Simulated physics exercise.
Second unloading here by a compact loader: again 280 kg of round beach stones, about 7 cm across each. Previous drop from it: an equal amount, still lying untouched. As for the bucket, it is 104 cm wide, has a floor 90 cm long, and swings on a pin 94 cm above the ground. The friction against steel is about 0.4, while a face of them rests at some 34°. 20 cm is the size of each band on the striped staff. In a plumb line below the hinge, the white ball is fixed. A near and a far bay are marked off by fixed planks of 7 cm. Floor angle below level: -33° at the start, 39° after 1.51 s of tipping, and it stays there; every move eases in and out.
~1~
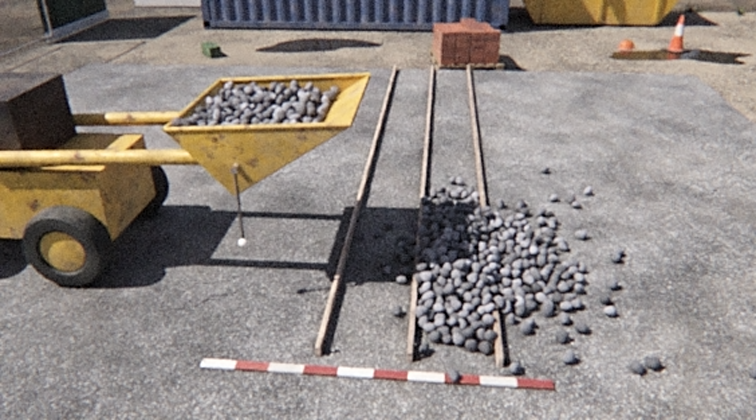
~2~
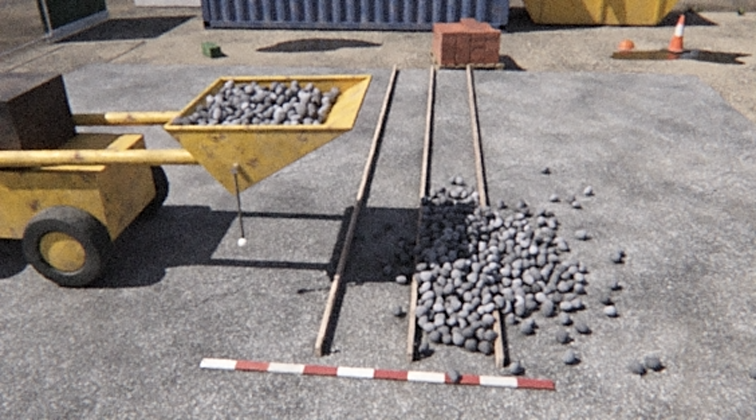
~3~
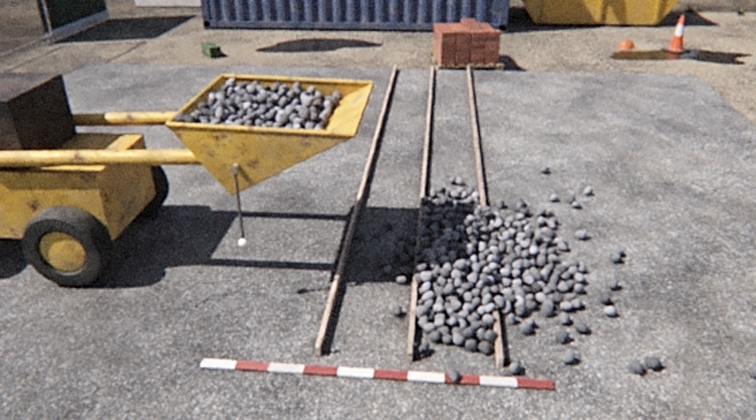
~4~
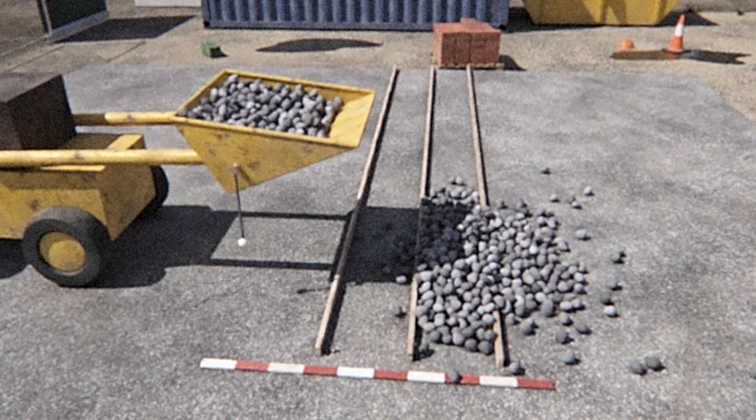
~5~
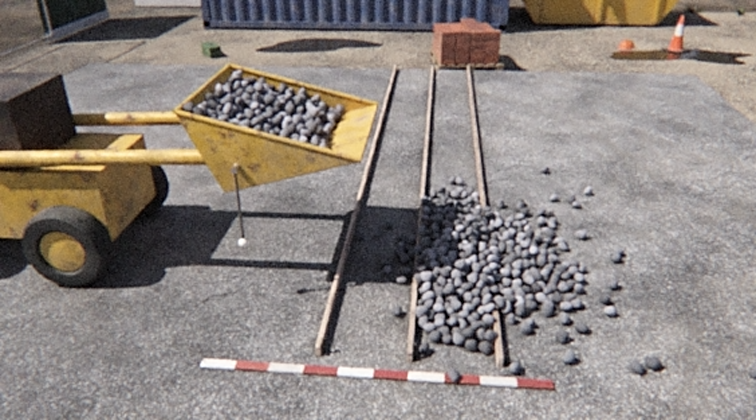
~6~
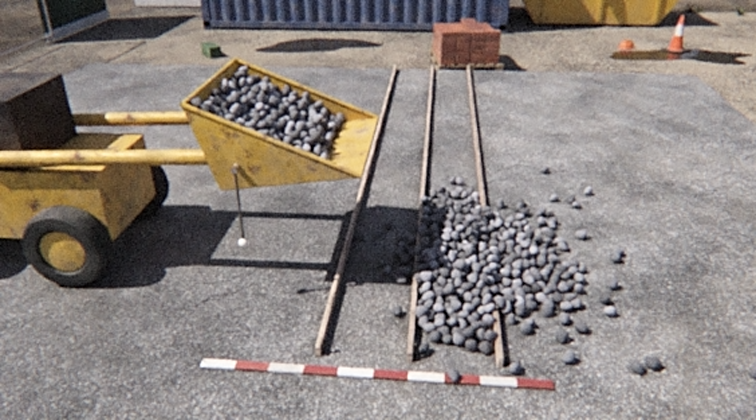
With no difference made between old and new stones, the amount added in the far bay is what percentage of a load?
It is roughly 9 per cent of a load.
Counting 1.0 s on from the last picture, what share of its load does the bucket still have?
Roughly 35 per cent remains inside.
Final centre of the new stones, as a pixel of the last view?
Their centre rests close to (385, 247).
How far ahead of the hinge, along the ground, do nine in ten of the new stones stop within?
Ahead of it by roughly 110 cm.
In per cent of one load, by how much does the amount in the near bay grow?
Roughly 80 per cent of a load.
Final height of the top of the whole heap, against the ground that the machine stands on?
The top ends up some 30 cm above the ground.
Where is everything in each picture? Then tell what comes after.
In the first picture, lip at (351, 125), floor tilted -33°, highest stones at (267, 97). The earlier load is highest near (451, 232), 21 cm above ground level, 2 % in the near bay, 68 % in the far bay, 29 % past the last board.
In the second picture, lip at (352, 127), floor tilted -32°, highest stones at (267, 97).
In the third picture, the bucket is at -28°, its lip at (355, 135); the top of the load is at (244, 95).
In the fourth picture, the bucket is at -23°, its lip at (358, 146); the top of the load is at (237, 89).
In the fifth picture, lip at (361, 160), floor tilted -16°, highest stones at (230, 85).
In the sixth picture, lip at (362, 176), floor tilted -8°, highest stones at (235, 81).
Then, 0.5 s after the last picture the floor is at 28°; in per cent of one load, 100 in the bucket, 3 in the near bay, 68 in the far bay, 29 past the last board; the foremost stones are at (626, 275).
Then, 1.0 s after the last picture the floor is at 39°; in per cent of one load, 37 in the bucket, 1 short of the bays, 64 in the near bay, 69 in the far bay, 29 past the last board; the foremost stones are at (626, 275).
Then, 1.4 s after the last picture the floor is at 39°; in per cent of one load, 2 in the bucket, 4 short of the bays, 89 in the near bay, 76 in the far bay, 29 past the last board; the foremost stones are at (626, 275).
Then, 3.8 s after the last picture the floor is at 39°; in per cent of one load, 0 in the bucket, 8 short of the bays, 85 in the near bay, 78 in the far bay, 29 past the last board; the foremost stones are at (626, 275). Net gain in the far bay, 9.
